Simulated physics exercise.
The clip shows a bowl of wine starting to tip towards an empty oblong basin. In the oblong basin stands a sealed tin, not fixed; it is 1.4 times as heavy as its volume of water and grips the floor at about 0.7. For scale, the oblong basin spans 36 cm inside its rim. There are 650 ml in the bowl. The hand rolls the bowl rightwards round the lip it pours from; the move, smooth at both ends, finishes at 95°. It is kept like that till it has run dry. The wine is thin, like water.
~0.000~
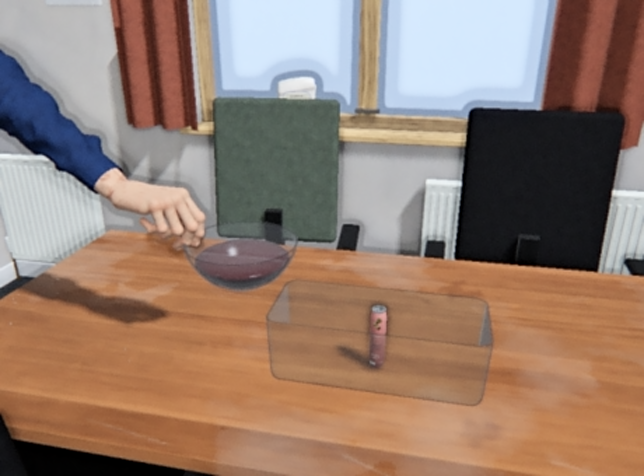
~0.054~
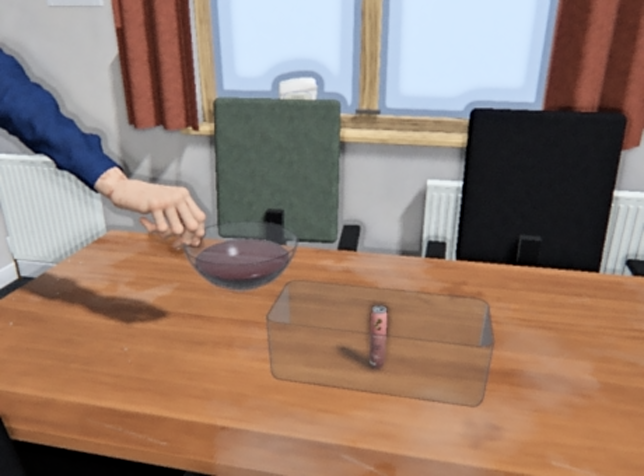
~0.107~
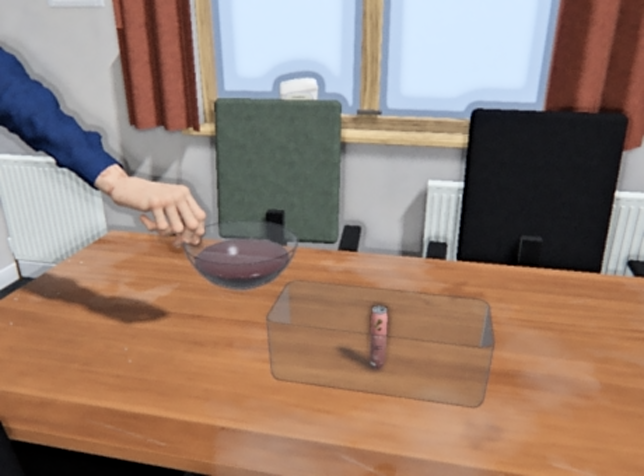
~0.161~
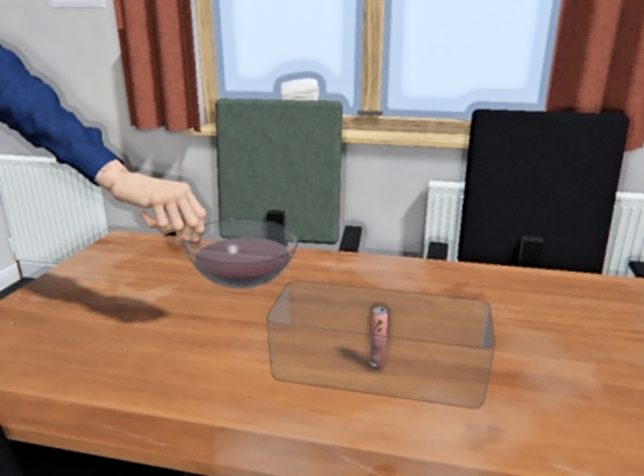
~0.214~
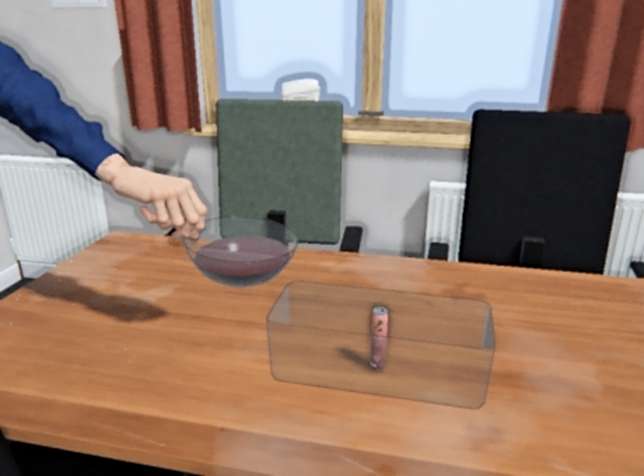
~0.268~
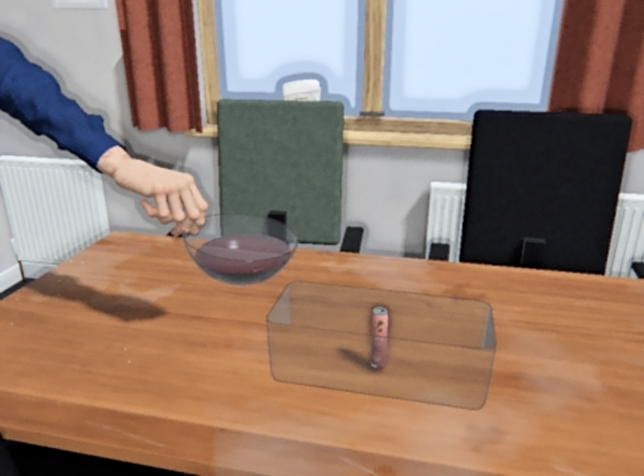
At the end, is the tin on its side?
It stays up.
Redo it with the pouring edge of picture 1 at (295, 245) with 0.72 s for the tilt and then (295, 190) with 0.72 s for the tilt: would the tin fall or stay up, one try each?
First it falls; then it goes over.
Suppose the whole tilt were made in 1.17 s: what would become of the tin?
Then it stays up.
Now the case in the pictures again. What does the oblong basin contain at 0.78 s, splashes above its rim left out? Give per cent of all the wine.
Near 6 in a hundred.
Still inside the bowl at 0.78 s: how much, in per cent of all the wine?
Near 66 in a hundred.
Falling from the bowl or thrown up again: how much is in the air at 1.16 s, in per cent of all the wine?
About 16 per cent.
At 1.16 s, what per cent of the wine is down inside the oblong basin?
About 80 per cent.
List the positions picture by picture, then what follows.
The first picture shows tilt 0°; pouring edge (296, 247); surface from (199, 252) to (289, 260); the oblong basin's rim runs from (277, 299) to (490, 322); the tin's top is at (379, 312).
The second picture shows tilt 0°; pouring edge (296, 247); surface from (199, 251) to (289, 260).
The third picture shows tilt 1°; pouring edge (296, 247); surface from (199, 250) to (289, 259).
The fourth picture shows tilt 3°; pouring edge (296, 248); surface from (200, 249) to (289, 259).
The fifth picture shows tilt 5°; pouring edge (296, 248); surface from (200, 247) to (290, 257).
The sixth picture shows tilt 7°; pouring edge (296, 248); surface from (200, 245) to (291, 255).
Then, 0.78 s in, the tilt is 52° and 67 per cent is still to pour; the tin stands where it began.
Then, 1.16 s in, the tilt is 84° and 4 per cent is still to pour; the tin stands where it began.
Then, 1.55 s in, the tilt is 95° and 0 per cent is still to pour; the tin stands where it began.
Then, 1.98 s in, the tilt is 95° and 0 per cent is still to pour; the tin stands where it began.
Finally, the tin stands where it began.
